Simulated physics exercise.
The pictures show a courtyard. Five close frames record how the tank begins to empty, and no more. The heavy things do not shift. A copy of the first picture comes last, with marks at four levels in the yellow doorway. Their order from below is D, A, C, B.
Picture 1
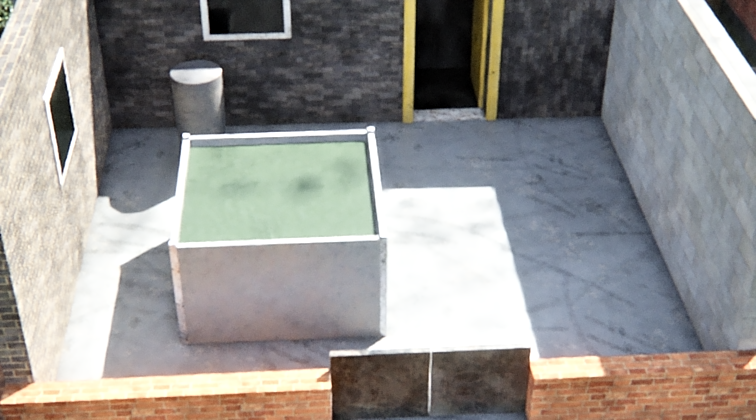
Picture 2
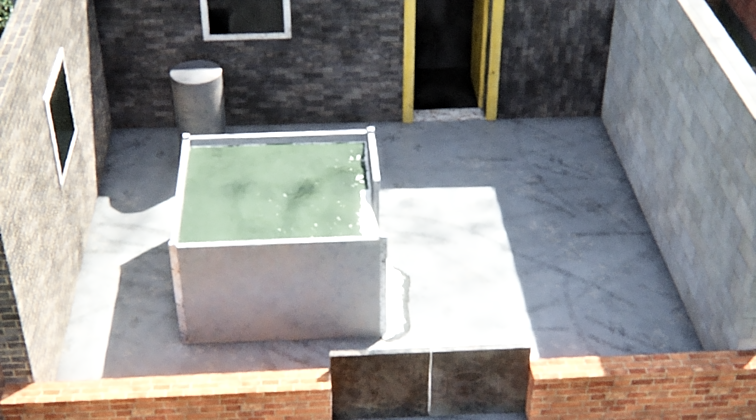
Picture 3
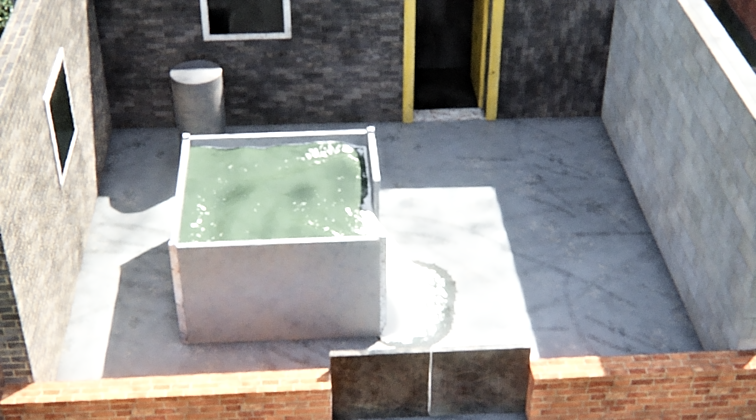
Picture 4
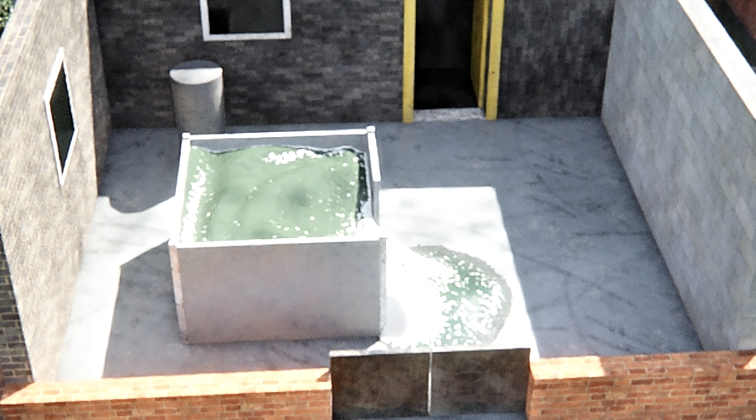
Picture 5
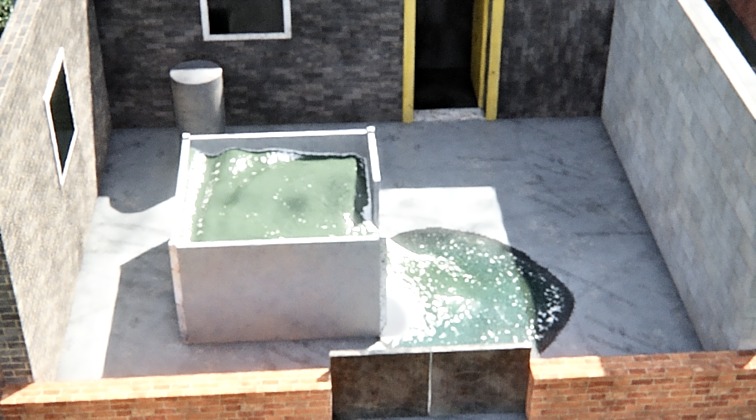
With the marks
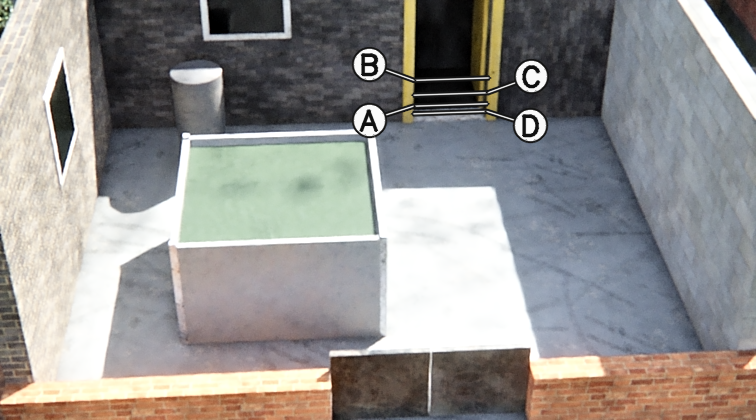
Walled courtyard with a square tank of green water churning, then water pouring from its right side and spreading across the ground.
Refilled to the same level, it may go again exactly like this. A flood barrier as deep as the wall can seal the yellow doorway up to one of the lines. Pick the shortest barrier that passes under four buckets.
Use mark A.
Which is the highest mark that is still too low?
Here it is mark D.
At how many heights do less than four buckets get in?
Three.
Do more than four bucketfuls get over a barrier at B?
No, that is safe.
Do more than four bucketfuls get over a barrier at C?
No, that is safe.
In white, A at (450, 104); B at (451, 79); C at (450, 93); D at (450, 112); from the bottom up D, A, C, B.
With A, a splash gets over, under a bucket.
With B, nothing gets over.
With C, nothing gets over.
With D, about 8 bucketfuls get in.
